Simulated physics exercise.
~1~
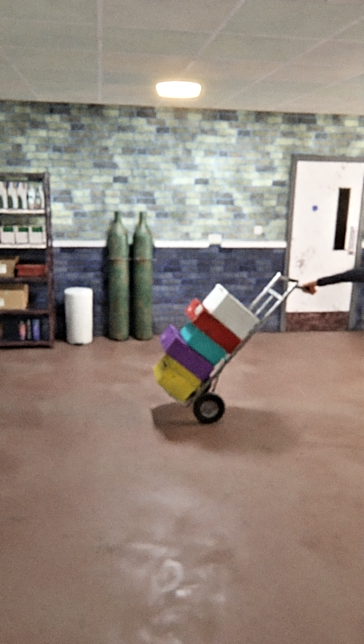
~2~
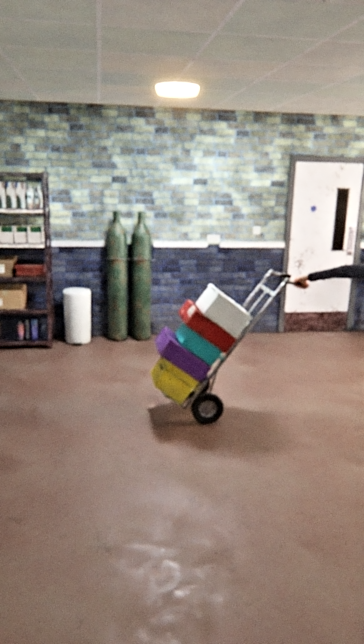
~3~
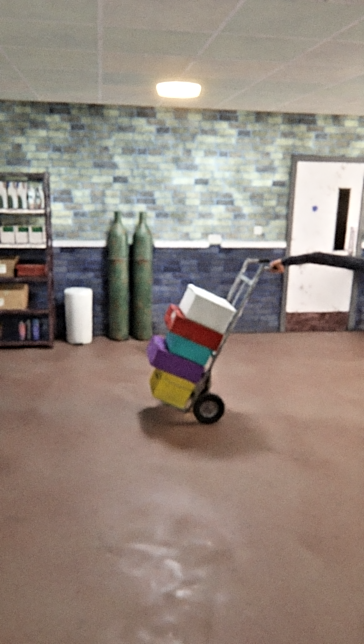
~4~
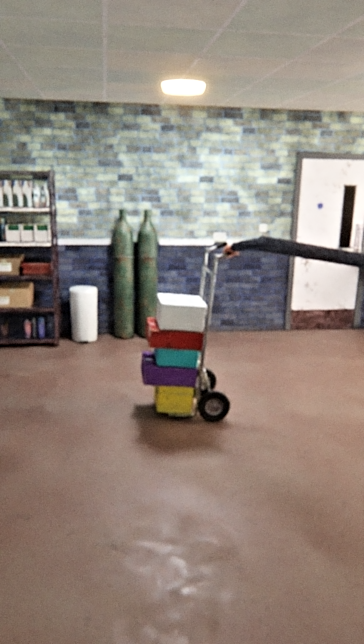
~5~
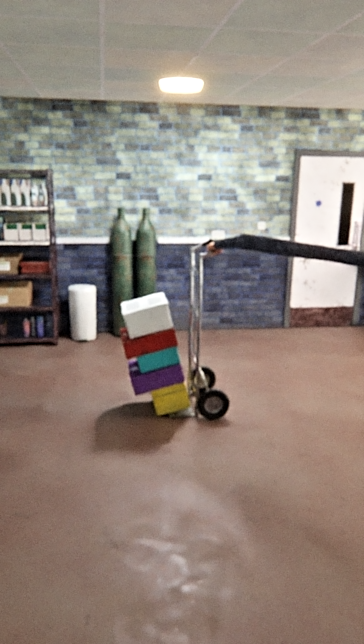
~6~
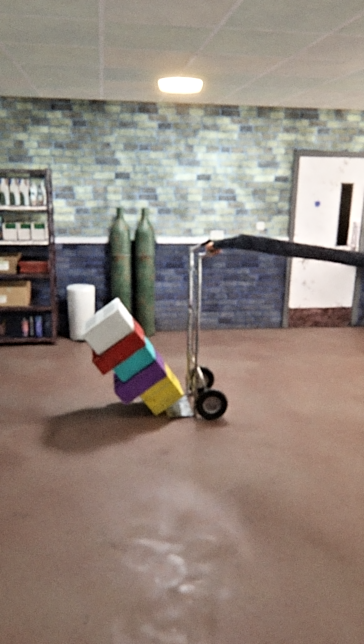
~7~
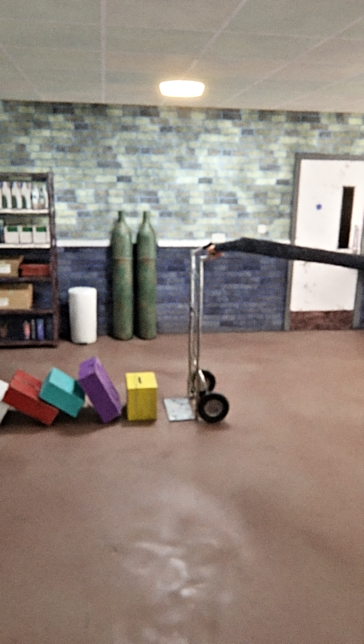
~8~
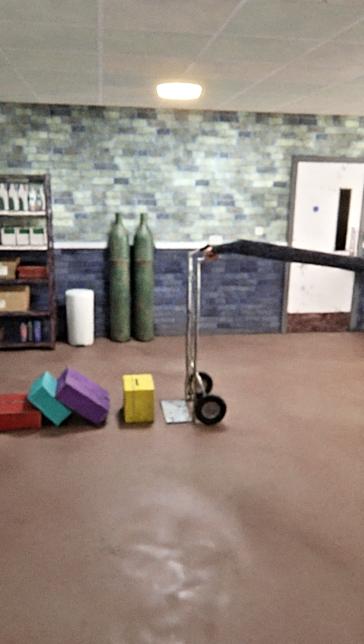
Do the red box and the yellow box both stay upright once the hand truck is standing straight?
No, both of them topple. The yellow one ends up nearest the hand truck's plate, while the red one lies farther to the left.
Arm swinging a tilted hand truck upright, its stack of five coloured boxes toppling left and ending strewn across the floor.
